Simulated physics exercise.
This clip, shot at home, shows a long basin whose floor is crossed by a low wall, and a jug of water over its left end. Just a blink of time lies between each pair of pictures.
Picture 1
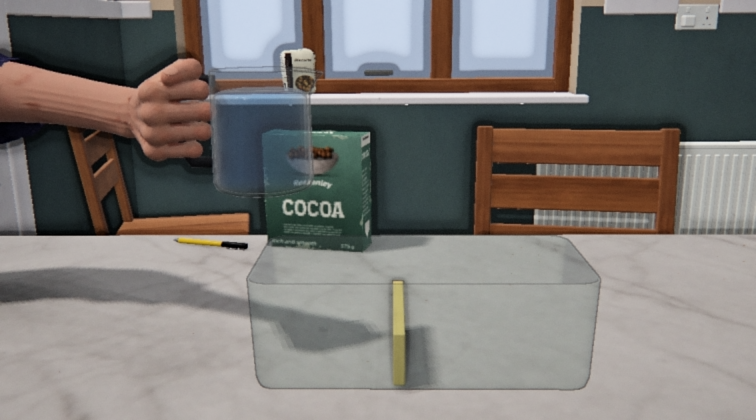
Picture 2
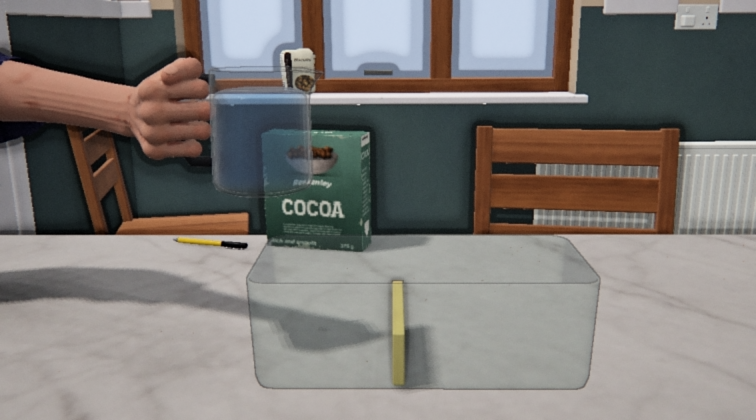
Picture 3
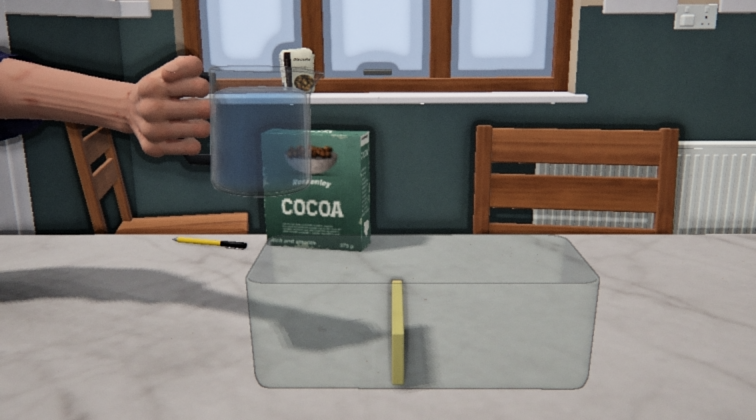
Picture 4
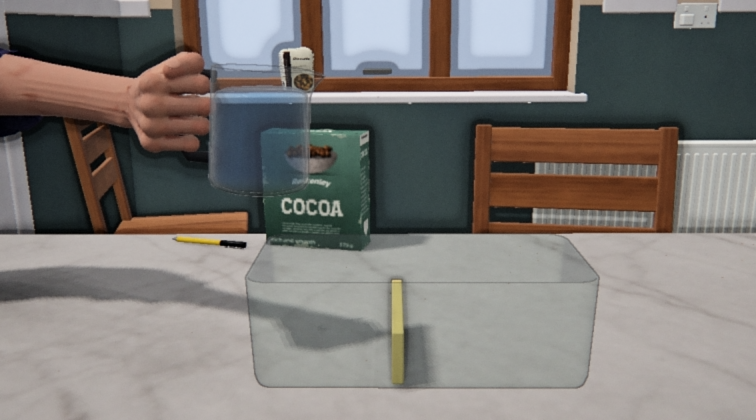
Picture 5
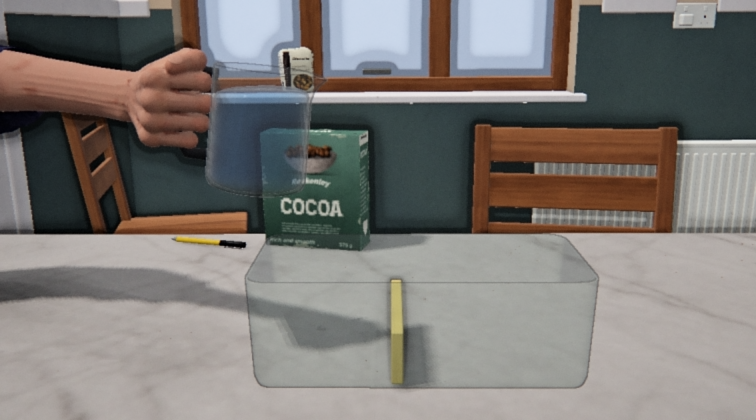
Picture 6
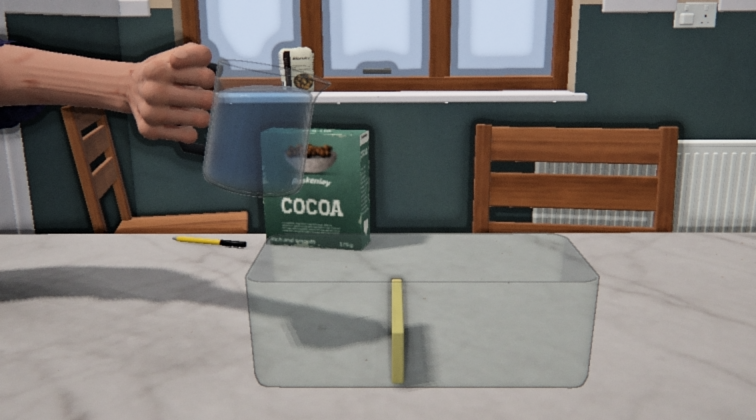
In a kitchen, a hand holds a jug of blue liquid, then slowly tilts it rightward.
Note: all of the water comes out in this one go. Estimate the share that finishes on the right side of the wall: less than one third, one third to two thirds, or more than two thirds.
The share right of the wall ends up within a third to two thirds.
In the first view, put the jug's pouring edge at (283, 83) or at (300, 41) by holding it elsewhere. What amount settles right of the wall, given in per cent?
Roughly 0 per cent, then roughly 25 per cent.
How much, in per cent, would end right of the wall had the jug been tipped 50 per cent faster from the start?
It comes to some 50 in a hundred.
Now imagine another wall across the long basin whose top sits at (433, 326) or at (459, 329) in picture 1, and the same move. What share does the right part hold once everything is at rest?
Well, it's close to 5 per cent for the first one, then 10 per cent for the other.
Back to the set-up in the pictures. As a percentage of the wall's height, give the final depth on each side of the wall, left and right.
The left comes to 30 % and the right to 20 %.
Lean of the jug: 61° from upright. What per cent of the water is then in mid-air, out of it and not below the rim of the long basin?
That works out near 10 percent.
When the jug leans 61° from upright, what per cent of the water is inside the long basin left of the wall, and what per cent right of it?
Near 0 on the left, 0 on the right.
A moment on, the jug is tipped part way and 88 per cent is still to pour, 1 is left of the wall and 1 right of it.
Next, the jug is tipped on its side and 44 per cent is still to pour, 5 is left of the wall and 30 right of it.
Then the jug is tipped on its side and 12 per cent is still to pour, 29 is left of the wall and 53 right of it.
Later the jug is tipped on its side and 3 per cent is still to pour, 42 is left of the wall and 53 right of it.
Finally, 45 per cent lies left of the wall, 53 right of it and 1 outside.
